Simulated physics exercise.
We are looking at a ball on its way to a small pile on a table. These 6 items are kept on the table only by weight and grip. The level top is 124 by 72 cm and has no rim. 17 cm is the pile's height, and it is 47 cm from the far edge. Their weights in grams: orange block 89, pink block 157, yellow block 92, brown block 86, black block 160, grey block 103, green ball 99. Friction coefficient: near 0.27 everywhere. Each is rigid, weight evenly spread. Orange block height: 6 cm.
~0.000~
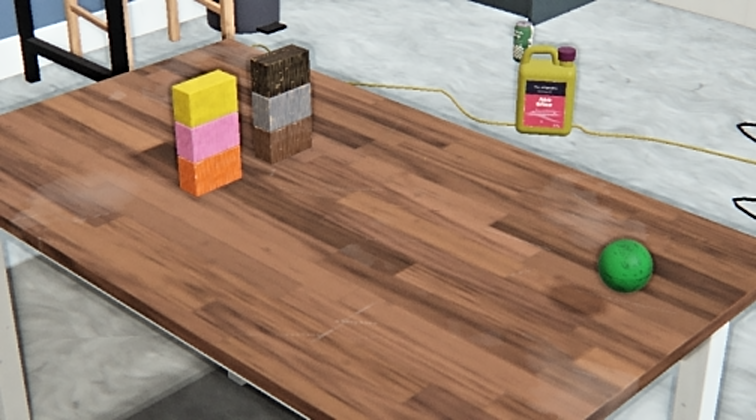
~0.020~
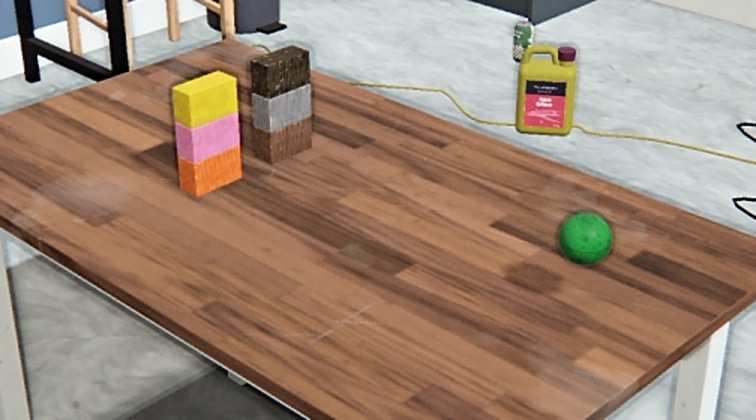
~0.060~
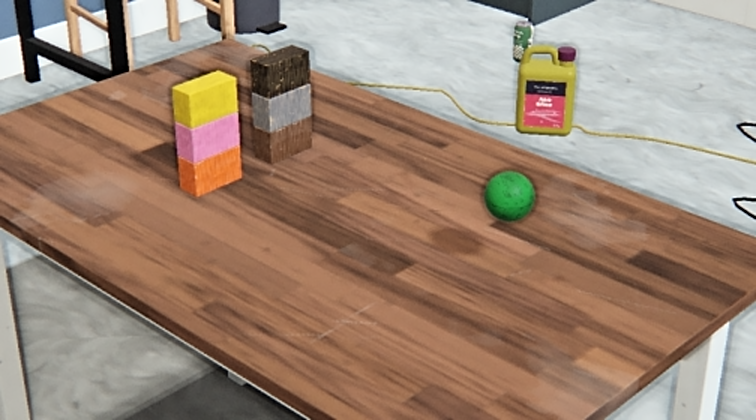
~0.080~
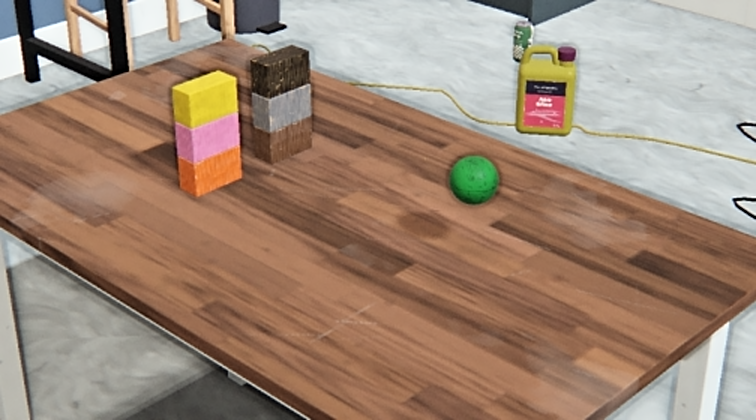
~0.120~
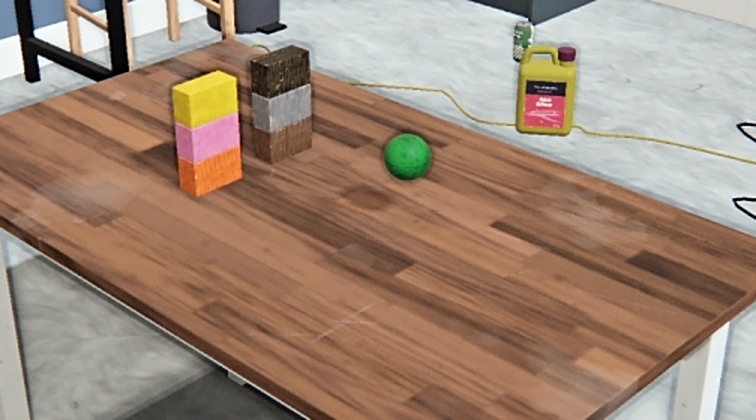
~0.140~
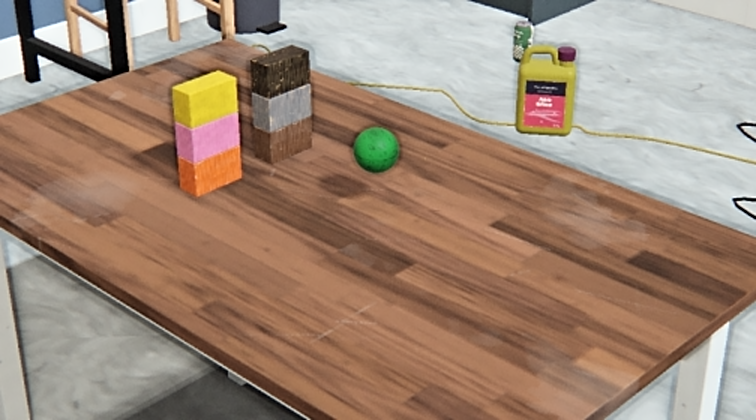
A green ball rolls from the right side of a wooden table, moving leftward and toward the far edge. It steadily closes the distance to two stacks of coloured blocks, which stay still, and by the end is a short way right of the black, grey and brown stack.
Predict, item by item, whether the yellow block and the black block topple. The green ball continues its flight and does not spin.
The yellow block does not topple. The black block does topple.
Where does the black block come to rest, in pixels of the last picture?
Rest point: Near (347, 134).
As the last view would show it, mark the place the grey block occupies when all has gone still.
Around (228, 104).
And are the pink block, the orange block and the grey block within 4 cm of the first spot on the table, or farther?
Pink block: Remains in place; orange block: Remains in place; grey block: Is displaced.
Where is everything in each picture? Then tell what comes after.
In the first picture, gap 62 cm; green ball (625, 267); yellow block (205, 99); black block (281, 71).
In the second picture, gap 56 cm; green ball (586, 239); brown block (283, 137).
In the third picture, gap 43 cm; green ball (509, 196); orange block (210, 167).
In the fourth picture, gap 37 cm; green ball (474, 180); brown block (283, 137).
In the fifth picture, gap 24 cm; green ball (407, 157); orange block (210, 167).
In the sixth picture, gap 17 cm; green ball (377, 150); yellow block (205, 100); black block (281, 72).
After 0.34 s, green ball near (253, 133); black block leaning 54° near (284, 97); grey block leaning 45°; brown block slid 17 cm.
After 0.44 s, green ball near (236, 132); black block on its side near (302, 122); grey block leaning 26°; brown block slid 26 cm.
At rest (1.1 s), tipped over on the table, black block; not toppled but over 4 cm from the start, brown block and grey block; the other 3 in place, give or take 4 cm. Seen from the same camera at the end, yellow block near (205, 100), black block near (346, 134).
